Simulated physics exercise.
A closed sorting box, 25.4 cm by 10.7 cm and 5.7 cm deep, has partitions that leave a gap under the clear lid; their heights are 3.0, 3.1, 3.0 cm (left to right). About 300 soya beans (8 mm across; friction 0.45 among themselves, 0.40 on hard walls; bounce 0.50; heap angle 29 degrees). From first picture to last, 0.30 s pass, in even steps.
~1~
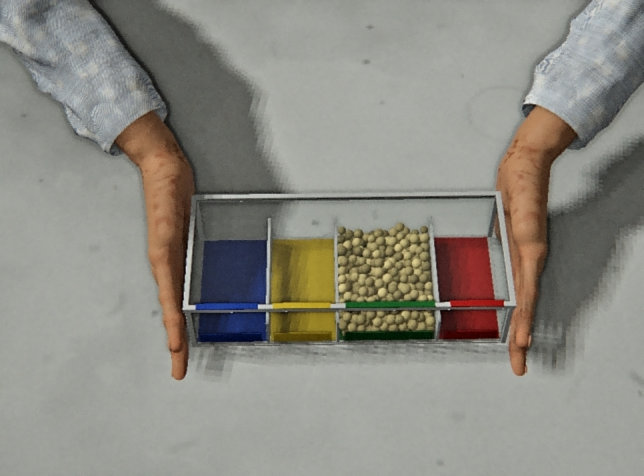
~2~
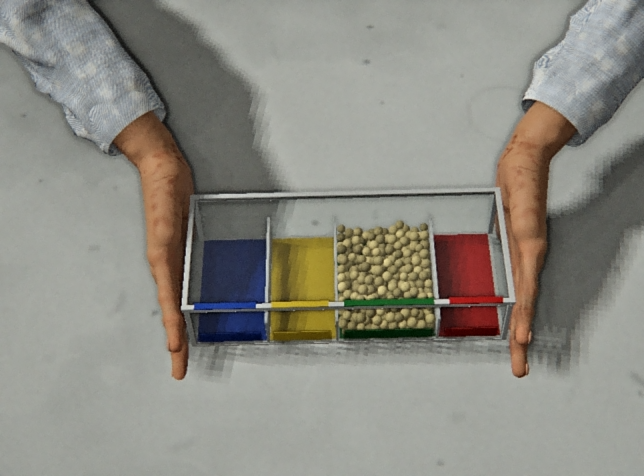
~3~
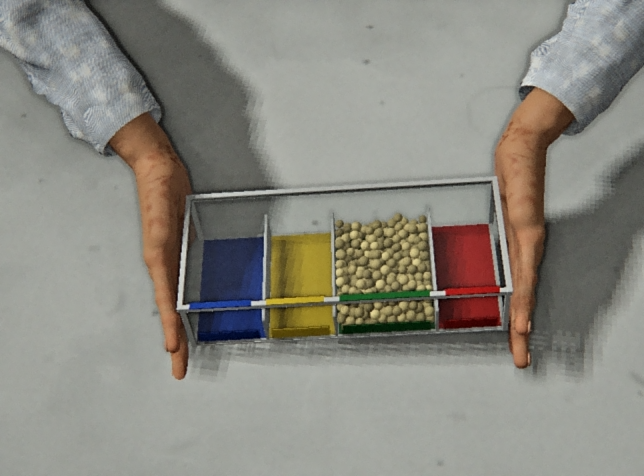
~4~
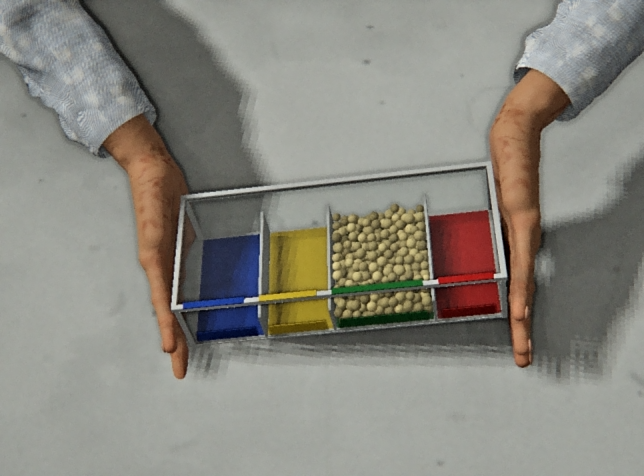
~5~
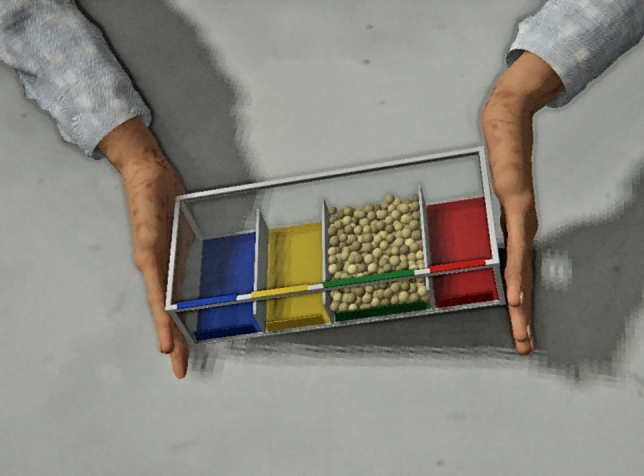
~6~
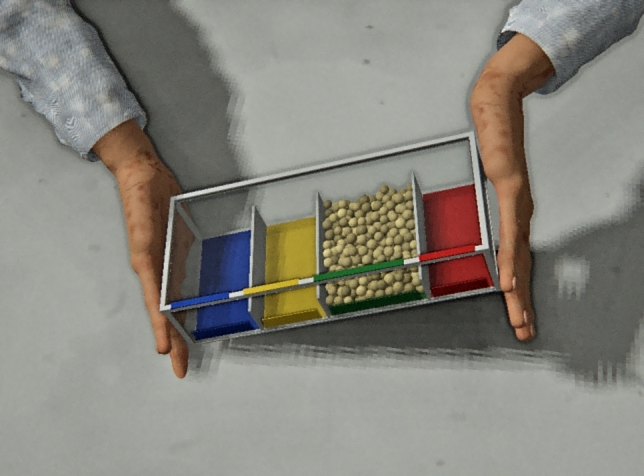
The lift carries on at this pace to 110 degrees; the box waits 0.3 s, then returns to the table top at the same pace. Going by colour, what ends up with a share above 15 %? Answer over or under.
Red: Under, blue: Over, green: Under, yellow: Under.
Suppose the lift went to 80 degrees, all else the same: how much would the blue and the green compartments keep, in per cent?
In that case blue 50; green 45.
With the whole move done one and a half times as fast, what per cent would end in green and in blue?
In that case green 0; blue 100.
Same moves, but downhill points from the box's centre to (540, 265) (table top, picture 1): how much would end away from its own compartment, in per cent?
About 95 per cent.
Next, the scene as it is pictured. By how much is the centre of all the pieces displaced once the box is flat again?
About 13.5 cm.
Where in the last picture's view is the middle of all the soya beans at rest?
At about (226, 276).
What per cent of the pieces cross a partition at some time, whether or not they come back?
About 100 per cent.
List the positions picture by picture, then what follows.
Box tilt 0 degrees, front corners at (189, 307) and (510, 303); green 100 %, in the first frame.
Box tilt 1 degrees, front corners at (187, 307) and (510, 300), in the second frame.
Box tilt 4 degrees, front corners at (183, 307) and (507, 289), lowest corner left back, in the third frame.
Box tilt 9 degrees, front corners at (177, 307) and (501, 275), lowest corner left back, in the fourth frame.
Box tilt 13 degrees, front corners at (171, 307) and (494, 261), lowest corner left back, in the fifth frame.
Box tilt 17 degrees, front corners at (166, 307) and (483, 247), lowest corner left back; green 100 %, in the sixth frame.
Then, 1.49 s after the last picture, tilt 110 degrees; blue 90 %, yellow 10 %.
Then, 2.48 s after the last picture, tilt 55 degrees; blue 100 %.
Then, 3.46 s after the last picture, tilt 0 degrees; blue 100 %.
In the end, red 0 %, blue 100 %, green 0 %, yellow 0 %.
